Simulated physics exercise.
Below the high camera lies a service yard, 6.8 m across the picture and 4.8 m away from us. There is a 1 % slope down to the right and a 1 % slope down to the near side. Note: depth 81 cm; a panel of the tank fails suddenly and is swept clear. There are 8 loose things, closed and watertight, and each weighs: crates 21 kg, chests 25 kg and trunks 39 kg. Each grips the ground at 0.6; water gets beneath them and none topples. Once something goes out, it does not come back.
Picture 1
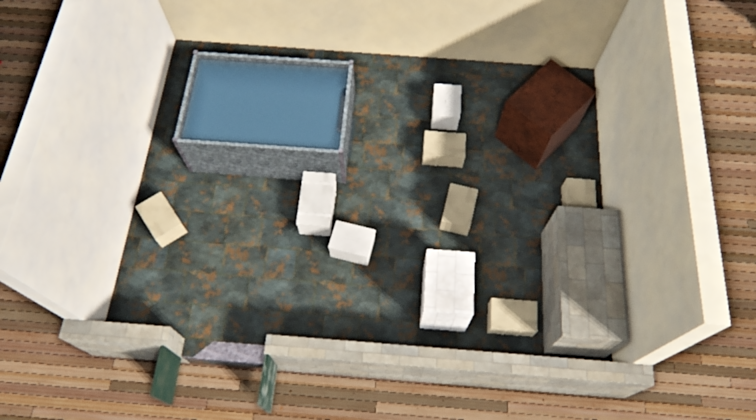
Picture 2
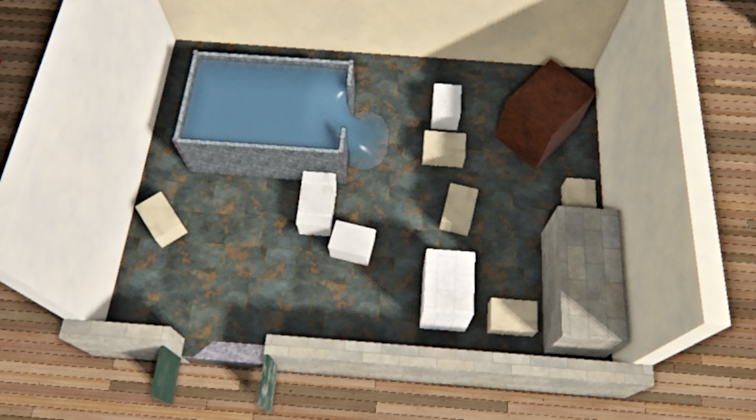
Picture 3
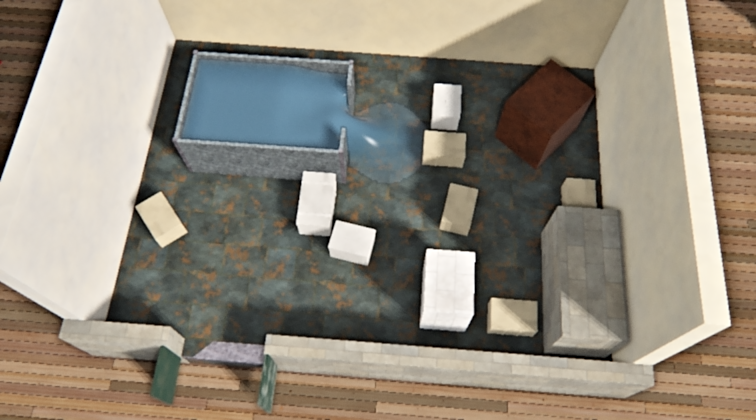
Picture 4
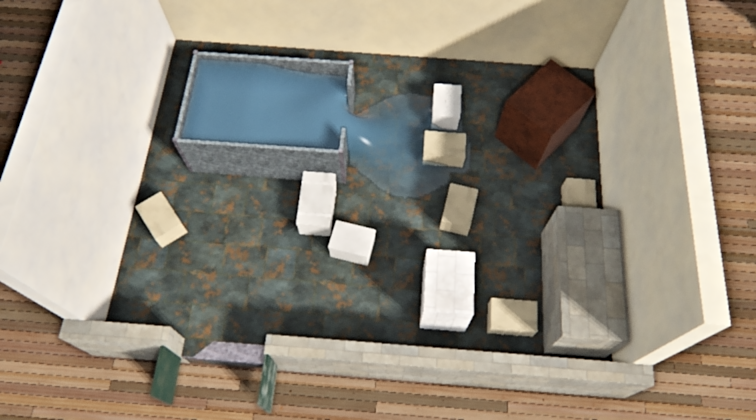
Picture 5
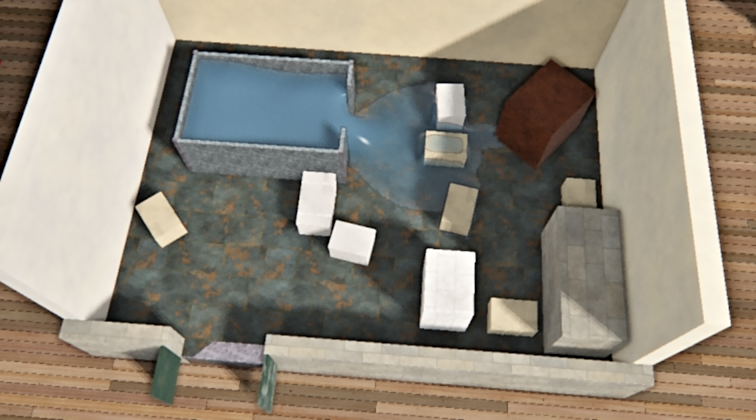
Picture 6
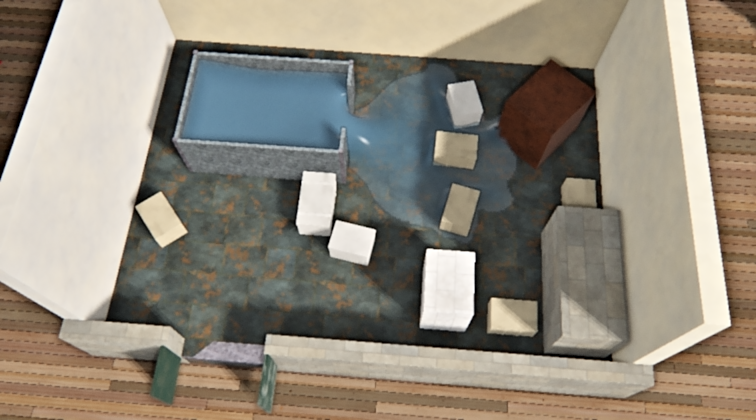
Water burst through the right side of a raised tank and fanned out across the dark floor, flowing around some pale boxes, then nudged a few of them slightly to the right.
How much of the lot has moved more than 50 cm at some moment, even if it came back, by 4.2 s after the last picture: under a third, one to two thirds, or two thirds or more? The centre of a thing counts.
Middle third.
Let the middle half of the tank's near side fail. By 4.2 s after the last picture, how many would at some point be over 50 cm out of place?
So the tally would be 1.
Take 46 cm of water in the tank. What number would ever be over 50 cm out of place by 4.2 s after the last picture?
Count under that change: 3.
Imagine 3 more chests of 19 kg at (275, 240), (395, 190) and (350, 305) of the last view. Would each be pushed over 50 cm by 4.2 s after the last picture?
First stays inside, second goes beyond, third stays inside.
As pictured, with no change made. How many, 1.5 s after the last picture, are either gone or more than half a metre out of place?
3.
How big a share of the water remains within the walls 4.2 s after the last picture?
Roughly 100 percent.
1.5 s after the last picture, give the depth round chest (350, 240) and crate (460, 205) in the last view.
About 0 and 14 cm.
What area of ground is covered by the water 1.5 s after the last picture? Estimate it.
My estimate is roughly 16 m2.
Then, 0.4 s after the last picture 2 of 8 are over 50 cm from their spots; 0 afloat.
Then, 1.5 s after the last picture 3 of 8 are over 50 cm from their spots; 3 afloat.
Then, 2.8 s after the last picture 4 of 8 are over 50 cm from their spots; 4 afloat.
Then, 4.2 s after the last picture 3 of 8 are over 50 cm from their spots, and 4 have been at some point; 4 afloat.
